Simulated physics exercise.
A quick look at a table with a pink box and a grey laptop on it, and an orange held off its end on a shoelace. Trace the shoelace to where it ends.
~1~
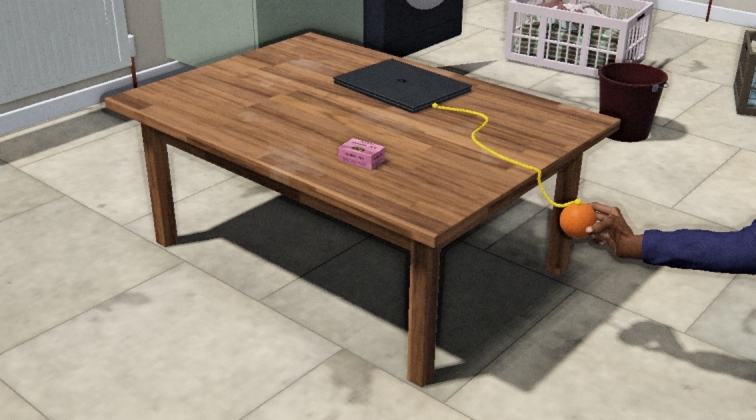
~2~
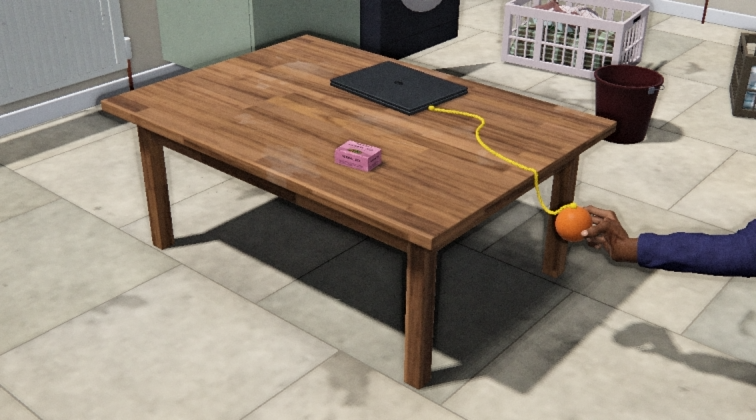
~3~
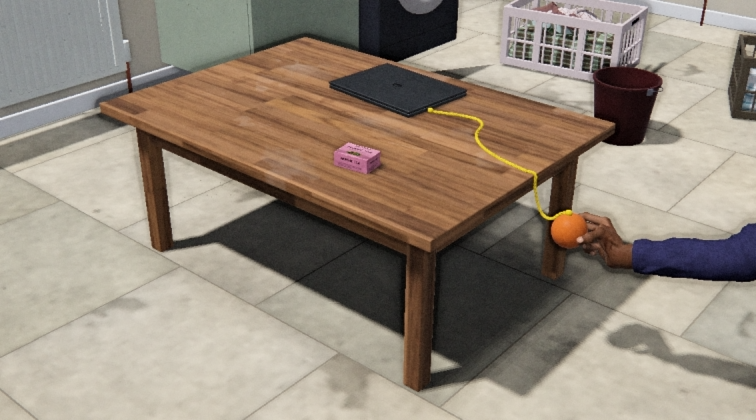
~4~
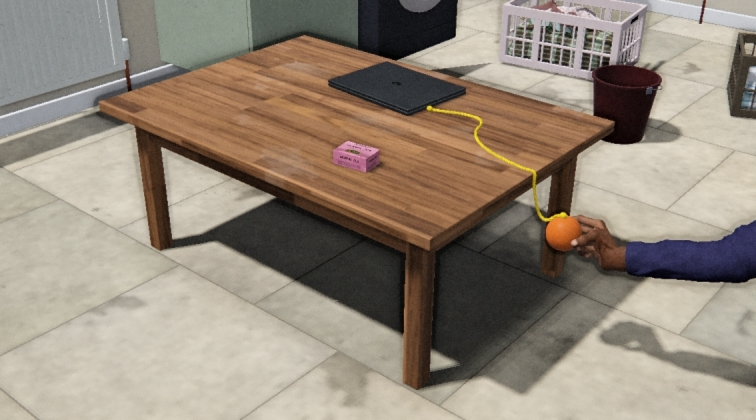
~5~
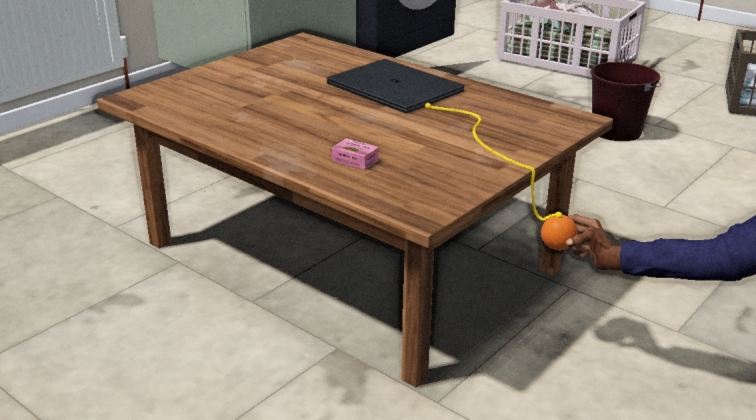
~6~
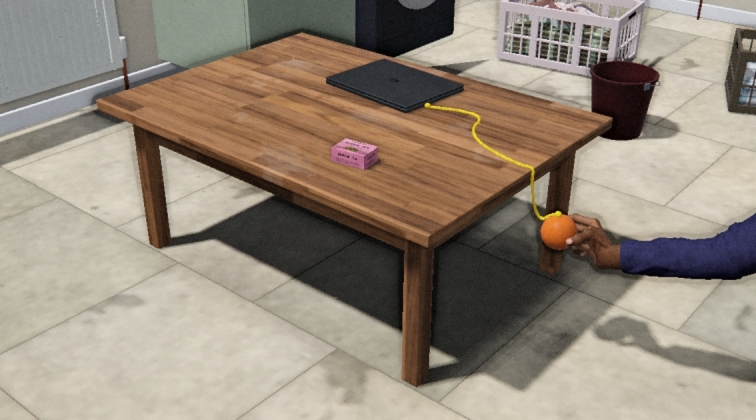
Orange on a yellow cord tied to a dark laptop being lowered slightly by a hand beside a wooden table.
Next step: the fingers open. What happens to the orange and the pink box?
So the orange is left hanging while the pink box holds its position.
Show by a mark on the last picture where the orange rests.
I'd put it close to (516, 245).
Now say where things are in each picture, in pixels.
The first picture shows orange (579, 221); grey laptop (402, 81); pink box (362, 147).
The second picture shows orange (574, 224).
The third picture shows orange (570, 231).
The fourth picture shows orange (564, 233); shoelace through (481, 122) (487, 149).
The fifth picture shows orange (559, 233); shoelace through (480, 119) (485, 147).
The sixth picture shows orange (559, 232); grey laptop (394, 81); pink box (355, 147); shoelace tied to the laptop, with little slack.
Then, 0.44 s on from there, orange off the ground near (511, 241); laptop in place; box in place.
Then, 1.04 s on from there, orange off the ground near (582, 277); laptop in place; box in place.
Then, 1.96 s on from there, orange off the ground near (561, 270); laptop in place; box in place.
In the end, orange off the ground near (515, 245); laptop in place; box in place. The orange swings from the edge and the pink box stays on top.
